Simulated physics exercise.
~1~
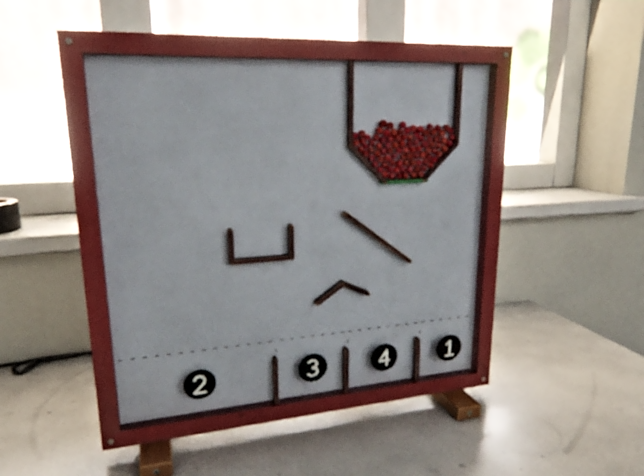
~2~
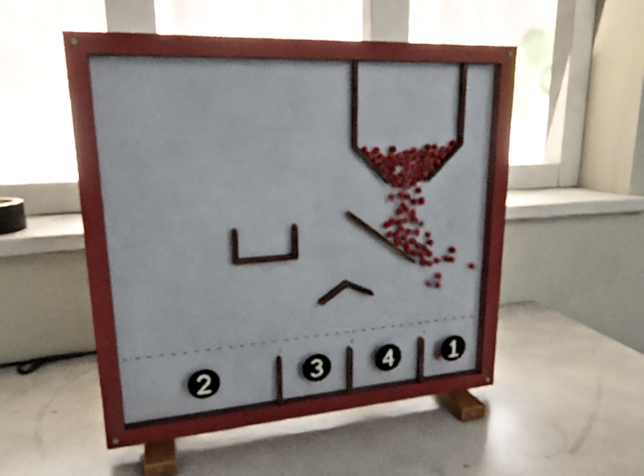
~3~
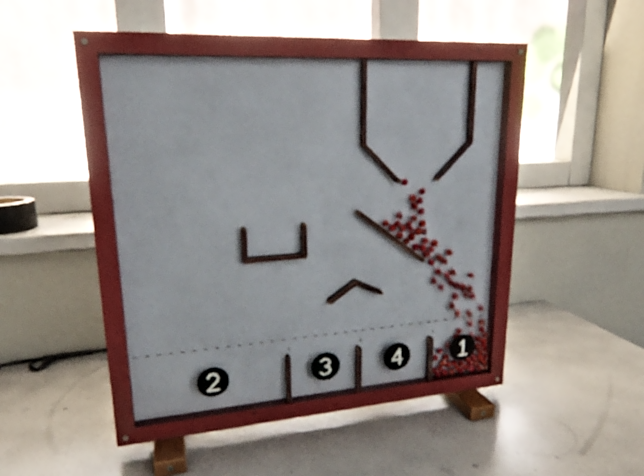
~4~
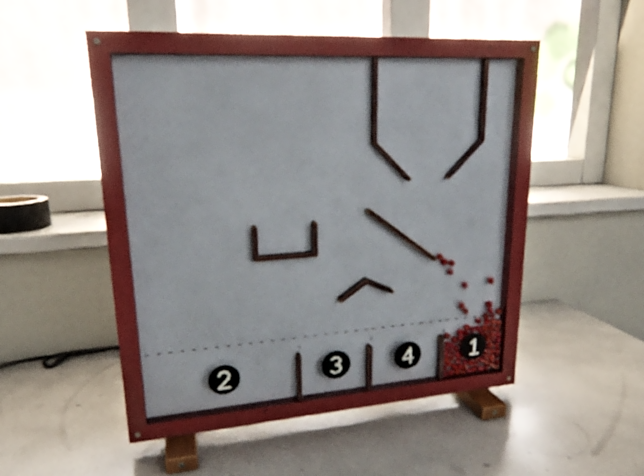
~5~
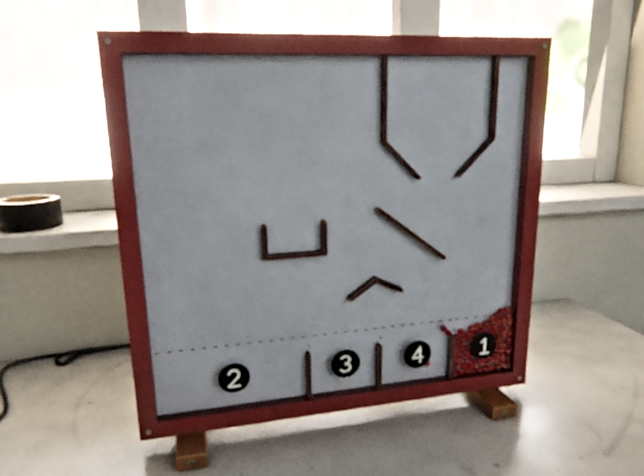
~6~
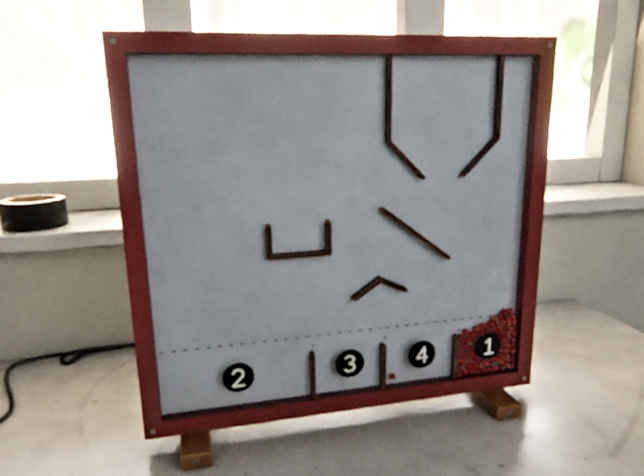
Red beads pouring from a hopper onto a slanted bar, sliding right and piling up in the far-right bin, nearly all settling there.
